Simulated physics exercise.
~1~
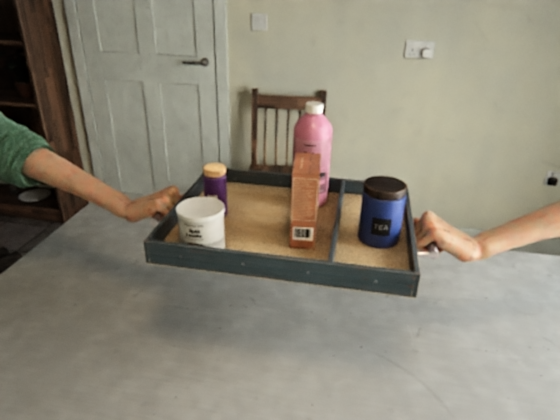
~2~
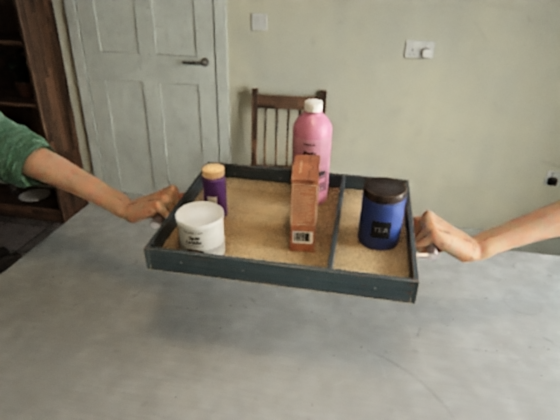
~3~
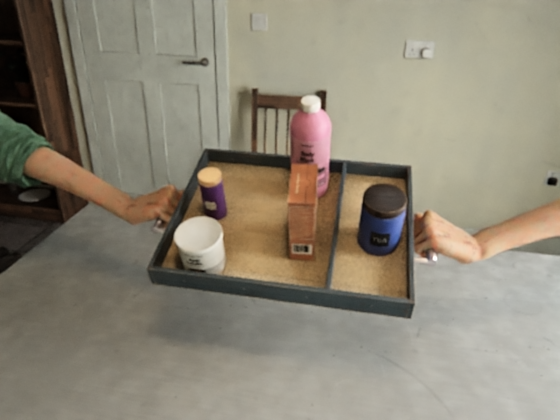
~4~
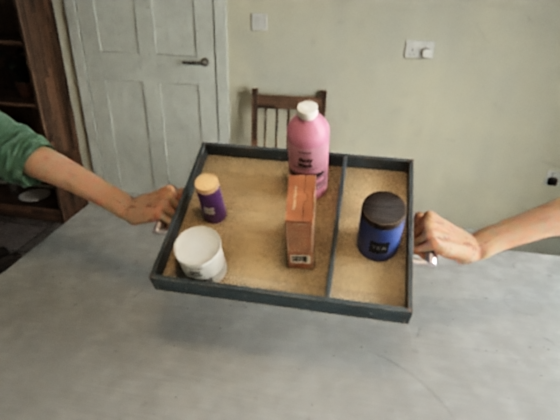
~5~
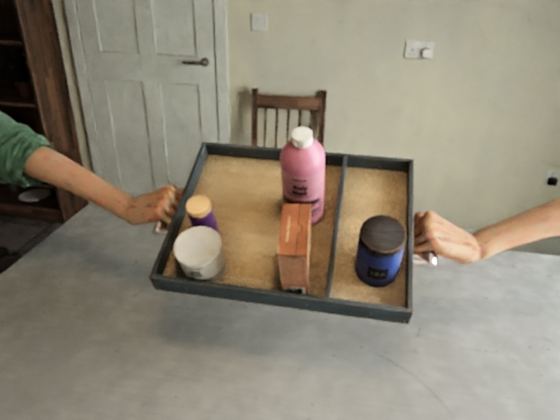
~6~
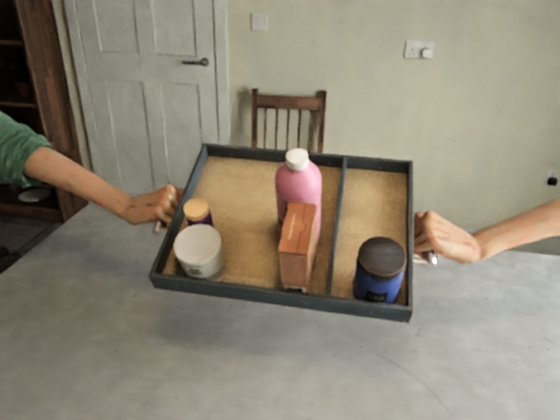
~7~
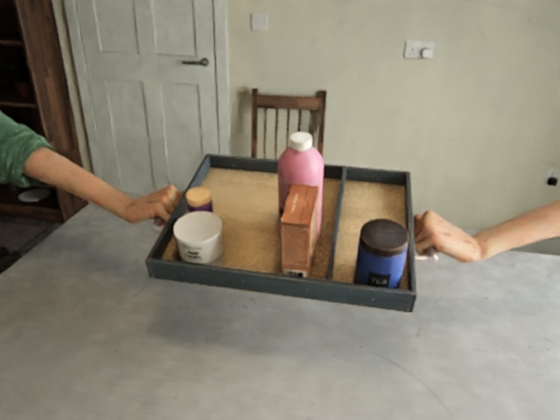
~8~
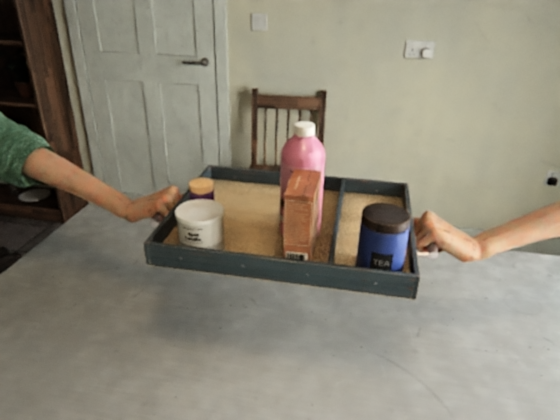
In a room with a pale door and a wooden chair, seen from across a grey table, two hands hold a dark-rimmed tray by its ends. A white tin and purple shaker stand on the left, a pink bottle behind an orange packet in the middle, and a blue jar right of the cross bar. The hands tip the near edge down, and the bottle, packet, shaker and jar slide toward it while the tin keeps its place. The hands then bring the tray back level. Everything ends upright, with those four items resting nearer the front.
